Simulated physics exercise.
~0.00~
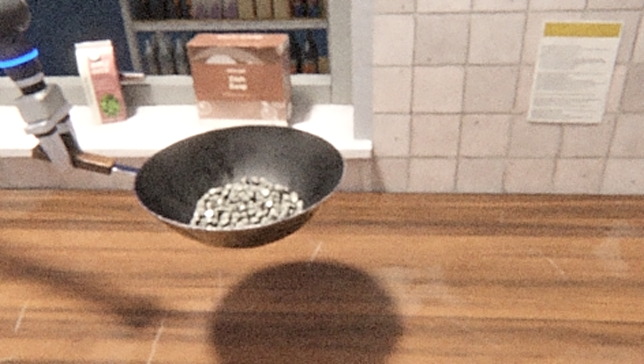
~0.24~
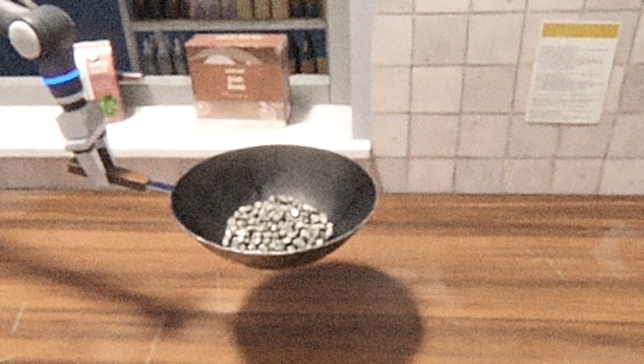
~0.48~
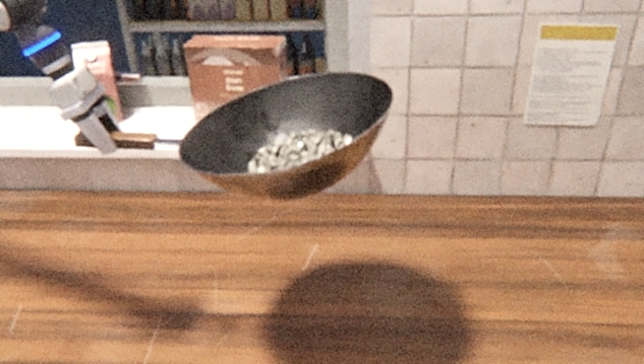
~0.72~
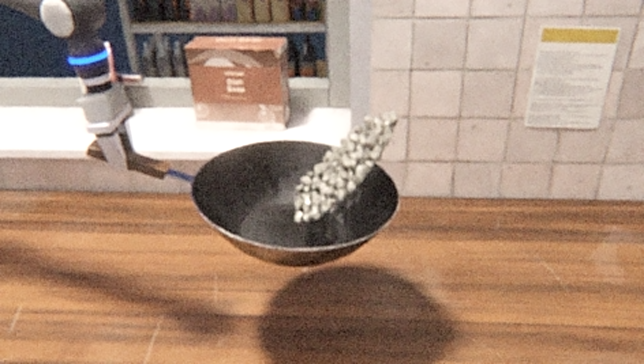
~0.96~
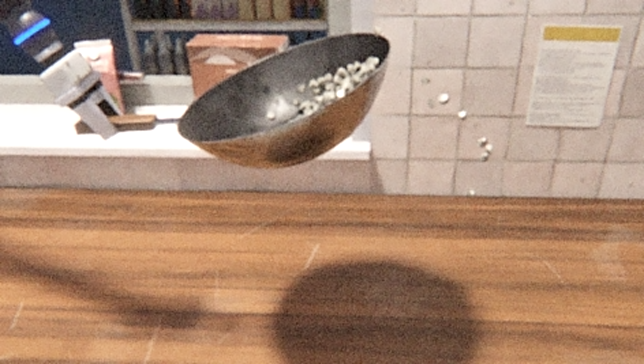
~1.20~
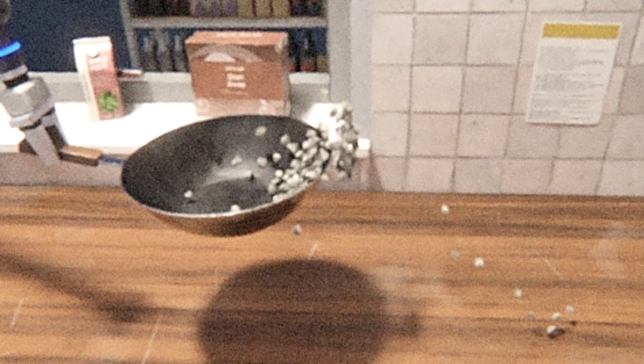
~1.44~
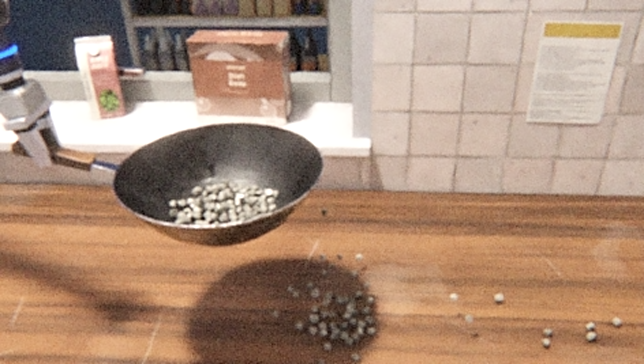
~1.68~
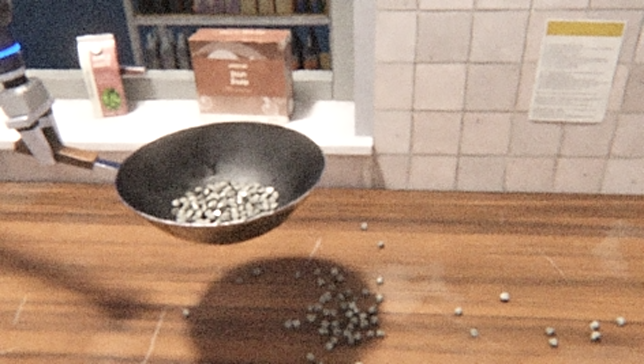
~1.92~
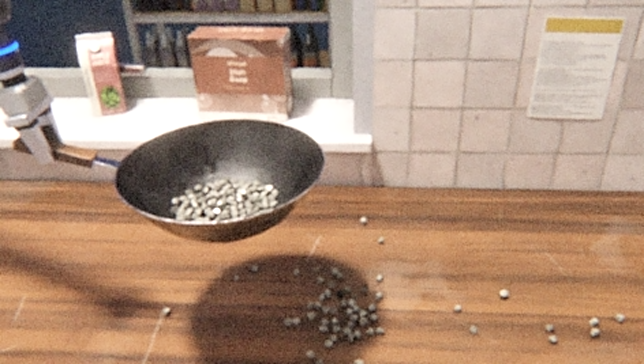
The clip opens on a robotic arm at the left holding a dark wok of small, pale pebbles above a wooden table, with a tiled wall and a brown box behind. The arm moves the wok right and slightly down, then lifts it with its far side raised. As the wok drops level, the pebbles rise in a slanting stream over its right side. It swings up and tilts again, catching many while a few fly off right. The wok then moves back left and down as more spill over the rim. Finally it hangs still, most pebbles inside and others scattered across the table.
